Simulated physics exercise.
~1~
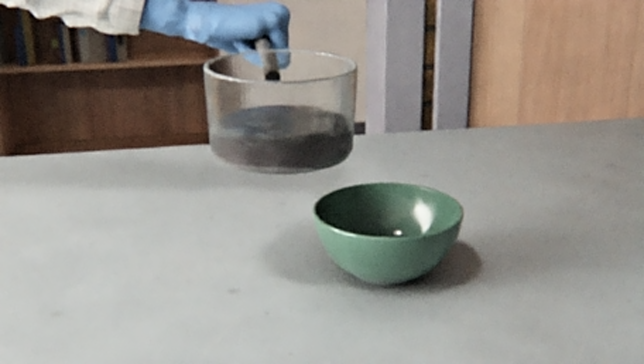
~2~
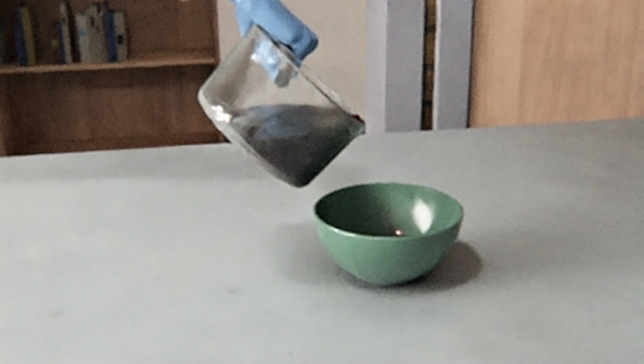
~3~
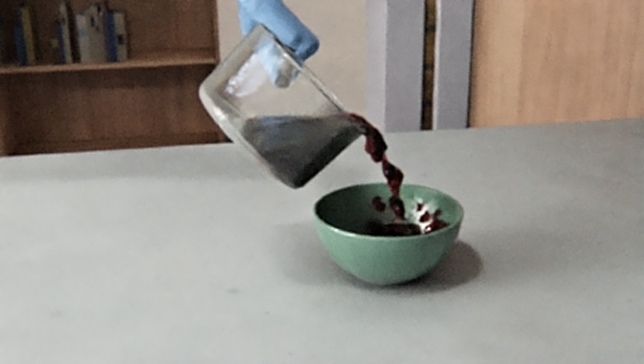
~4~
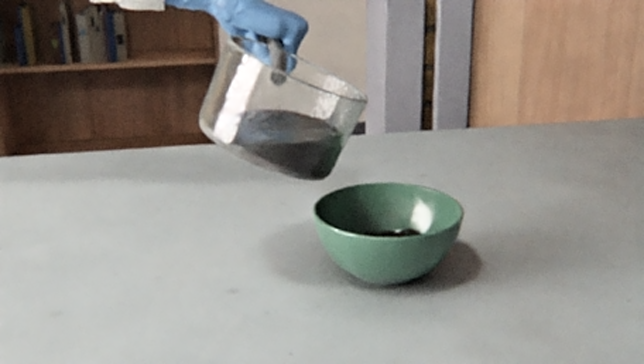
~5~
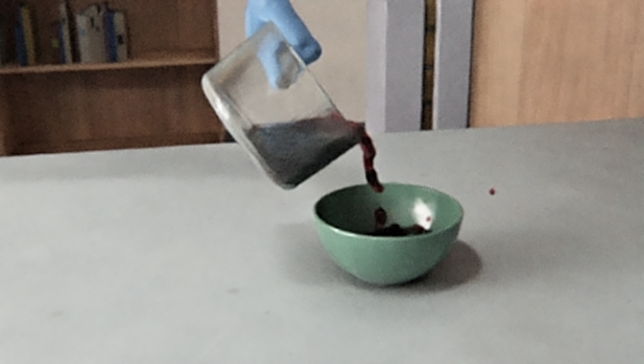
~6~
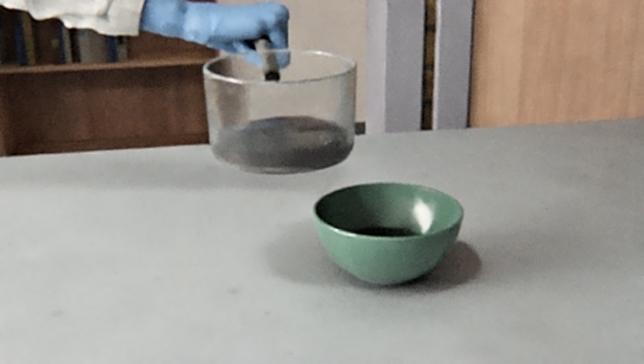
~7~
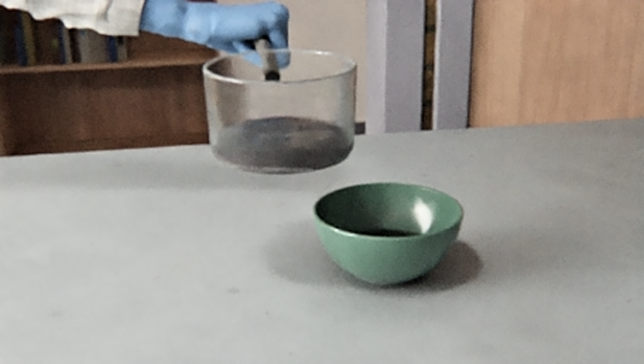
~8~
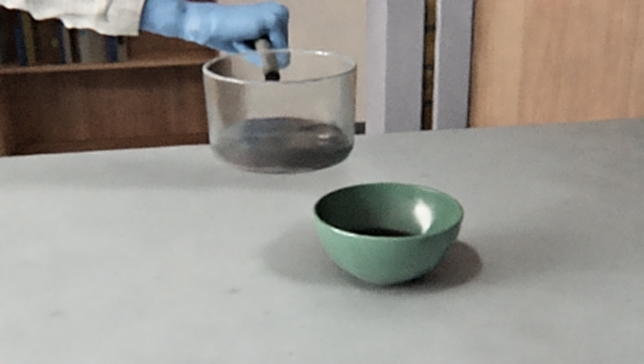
Blue-gloved hand tipping a clear pot of dark red liquid twice over a green bowl, splashing some in, then levelling it.
